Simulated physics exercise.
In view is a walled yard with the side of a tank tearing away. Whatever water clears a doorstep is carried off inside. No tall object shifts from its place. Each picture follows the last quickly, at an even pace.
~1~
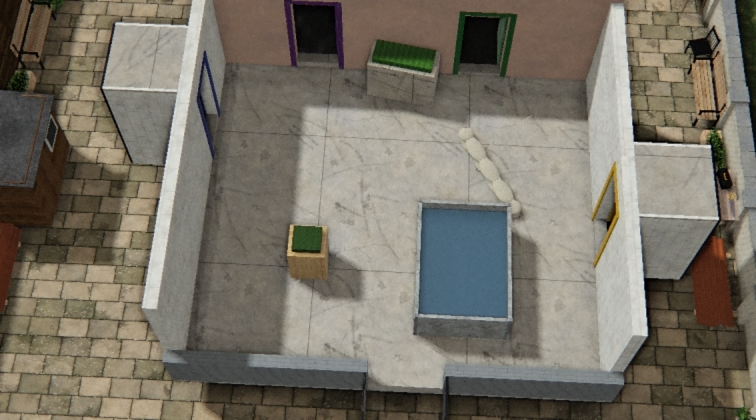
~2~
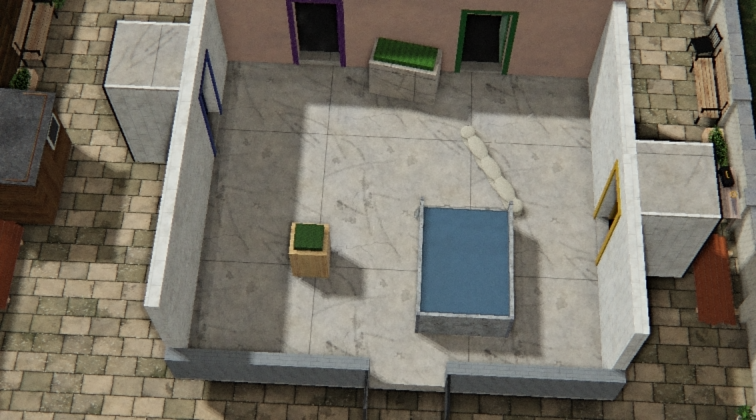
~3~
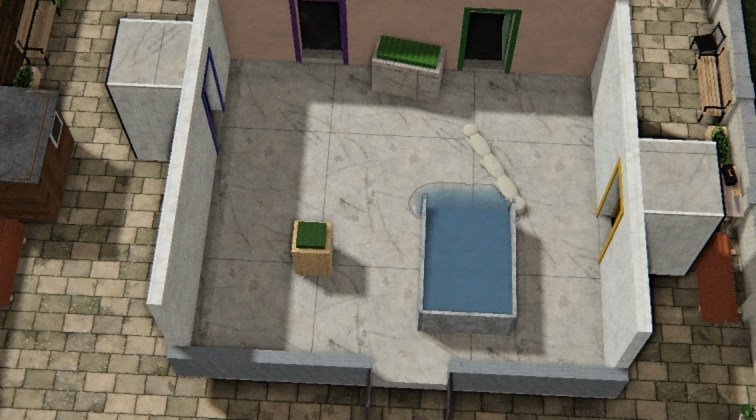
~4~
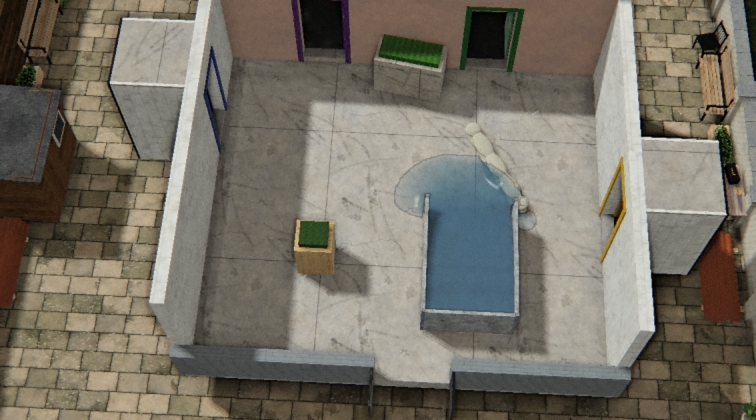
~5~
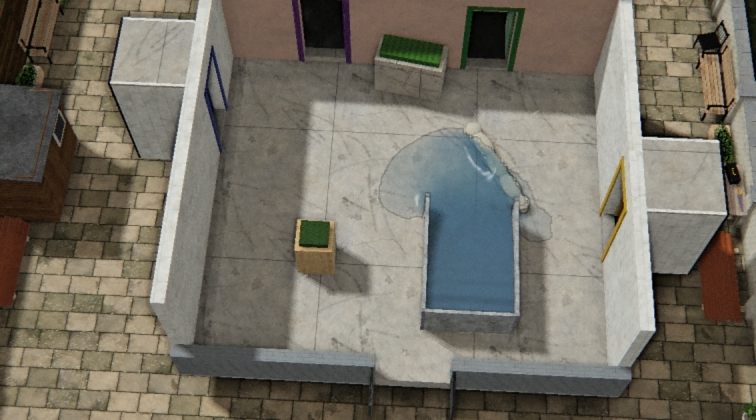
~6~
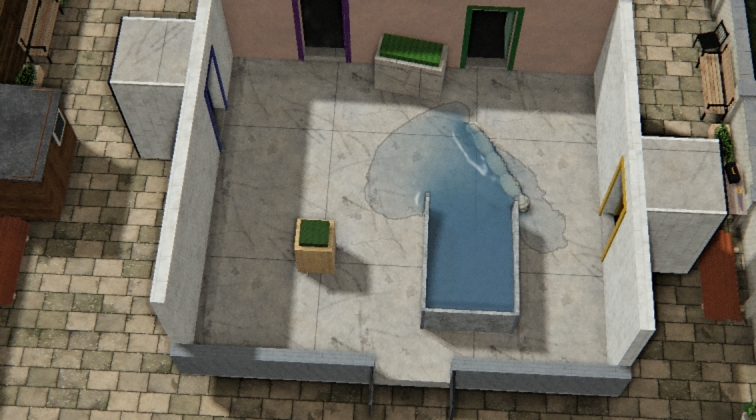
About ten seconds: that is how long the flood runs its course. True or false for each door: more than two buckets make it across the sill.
Green door: True; blue door: True; purple door: False; yellow door: False.
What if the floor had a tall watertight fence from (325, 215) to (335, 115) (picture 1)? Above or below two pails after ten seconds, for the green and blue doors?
Lab note: Green door crosses the line; blue door doesn't reach it.
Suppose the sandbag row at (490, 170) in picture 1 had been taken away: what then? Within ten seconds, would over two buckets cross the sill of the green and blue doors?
In turn, green tops the limit and blue stays within the limit.
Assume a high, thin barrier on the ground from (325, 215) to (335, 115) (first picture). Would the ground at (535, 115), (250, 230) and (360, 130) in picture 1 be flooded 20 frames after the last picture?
Results in order: Swamped / bone-dry / swamped.
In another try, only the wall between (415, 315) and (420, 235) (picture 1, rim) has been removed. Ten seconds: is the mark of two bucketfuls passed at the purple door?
Purple door: Over the line.
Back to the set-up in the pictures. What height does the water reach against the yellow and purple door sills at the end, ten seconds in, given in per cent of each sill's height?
Some 40 percent, then some 30 percent.
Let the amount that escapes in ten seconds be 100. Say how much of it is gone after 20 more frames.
About 60 %.
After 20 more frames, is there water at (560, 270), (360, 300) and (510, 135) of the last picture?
Result, in that order: Wetted / not wetted / wetted.
A moment on, water covers 30 % of the floor; the green door under two buckets in, the blue door not reached, the purple door not reached, the yellow door wet at the sill, nothing in.
Next, water covers 45 % of the floor; the green door over two buckets in, the blue door not reached, the purple door wet at the sill, nothing in, the yellow door wet at the sill, nothing in.
Then, water covers 50 % of the floor; the green door far over two buckets in, the blue door under two buckets in, the purple door wet at the sill, nothing in, the yellow door wet at the sill, nothing in.
Later, water covers 75 % of the floor; the green door far over two buckets in, the blue door far over two buckets in, the purple door wet at the sill, nothing in, the yellow door wet at the sill, nothing in.
In the end, water covers 95 % of the floor; the green door far over two buckets in, the blue door far over two buckets in, the purple door wet at the sill, nothing in, the yellow door wet at the sill, nothing in.
